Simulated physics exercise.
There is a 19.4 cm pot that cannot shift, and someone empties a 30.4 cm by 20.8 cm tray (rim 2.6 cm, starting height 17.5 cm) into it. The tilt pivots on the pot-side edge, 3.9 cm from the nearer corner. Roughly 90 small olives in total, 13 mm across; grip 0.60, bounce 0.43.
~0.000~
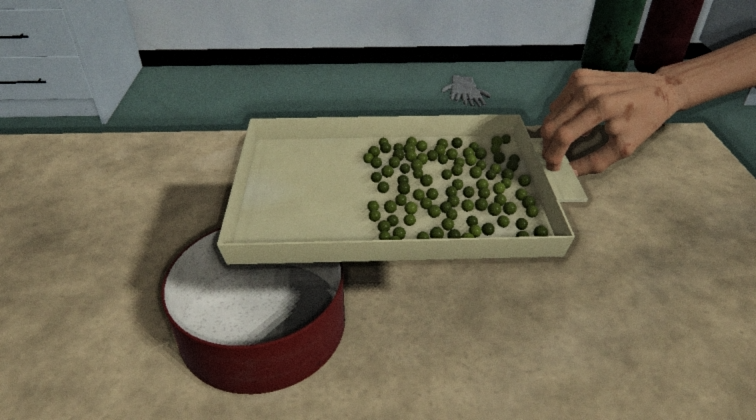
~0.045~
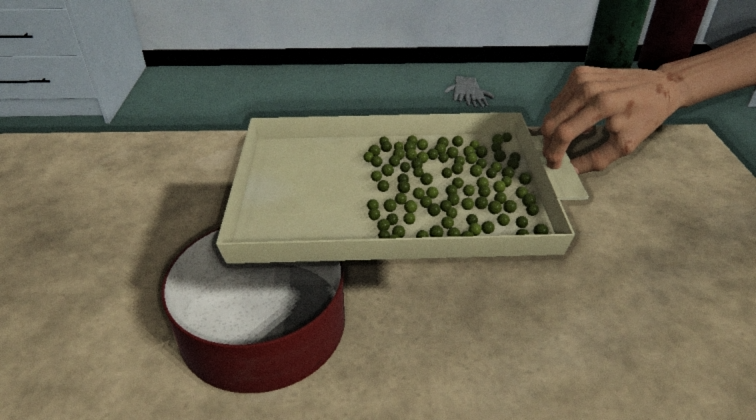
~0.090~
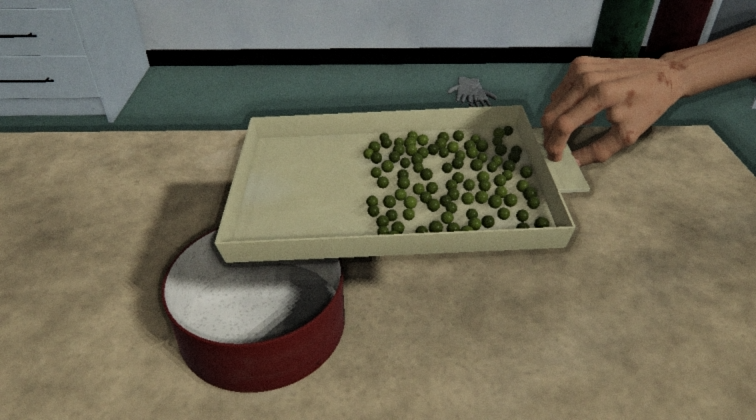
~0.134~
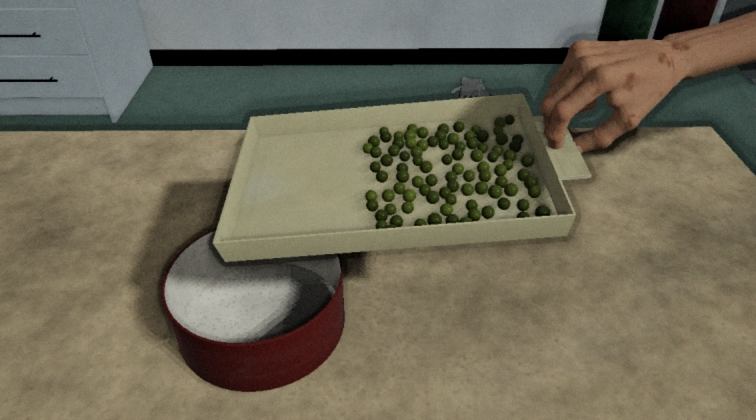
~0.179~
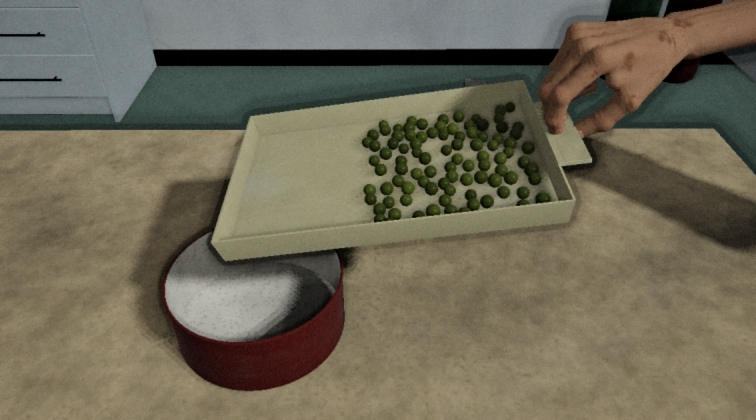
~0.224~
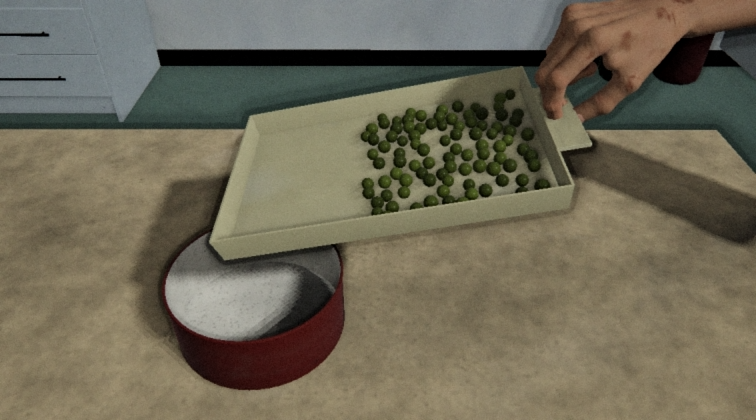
On a kitchen counter, a hand raising the right end of a cream tray of small green olives above a red pot.
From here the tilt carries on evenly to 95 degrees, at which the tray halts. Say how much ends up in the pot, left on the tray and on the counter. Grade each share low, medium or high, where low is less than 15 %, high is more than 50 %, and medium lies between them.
Shares - pot: High, tray: Low, counter: Medium.
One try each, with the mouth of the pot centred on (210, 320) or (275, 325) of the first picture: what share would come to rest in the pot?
The shares would be near 70 and 25 per cent respectively.
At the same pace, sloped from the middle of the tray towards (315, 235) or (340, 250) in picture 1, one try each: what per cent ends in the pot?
Around 25 % for the first direction, around 10 % for the second.
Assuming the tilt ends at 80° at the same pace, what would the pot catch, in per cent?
Then about 10 per cent.
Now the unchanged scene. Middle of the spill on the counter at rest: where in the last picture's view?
(157, 310), roughly.
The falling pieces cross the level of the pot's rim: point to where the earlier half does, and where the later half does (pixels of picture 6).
At roughly (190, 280) first, later on at (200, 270).
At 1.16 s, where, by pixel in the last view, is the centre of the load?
Look about (228, 186) in the last view.
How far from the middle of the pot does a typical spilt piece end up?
Distance: Some 16 cm.
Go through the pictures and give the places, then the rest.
The first picture shows tray tilt 0 degrees, front corners at (223, 242) and (569, 234); middle of the pieces at (458, 185); pot at (254, 275).
The second picture shows tray tilt 1 degrees, front corners at (222, 241) and (569, 232); middle of the pieces at (458, 183).
The third picture shows tray tilt 2 degrees, front corners at (220, 240) and (570, 225); middle of the pieces at (458, 178).
The fourth picture shows tray tilt 5 degrees, front corners at (218, 240) and (570, 212), lowest corner left front; middle of the pieces at (458, 169).
The fifth picture shows tray tilt 8 degrees, front corners at (216, 239) and (570, 198), lowest corner left front; middle of the pieces at (457, 159).
The sixth picture shows tray tilt 12 degrees, front corners at (215, 239) and (568, 183), lowest corner left front; middle of the pieces at (456, 149); pot at (254, 272). Its pace works out near 70 degrees a second.
After 0.79 s, tilt 51 degrees; the tray holds 100 %, the pot 0 %.
Then, at 1.16 s, tilt 77 degrees; the tray holds 90 %, the pot 5 %.
After 1.62 s, tilt 95 degrees; the tray holds 50 %, the pot 15 %.
In the end, at 2.9 s, pot 65 %, tray 0 %, counter 35 %.
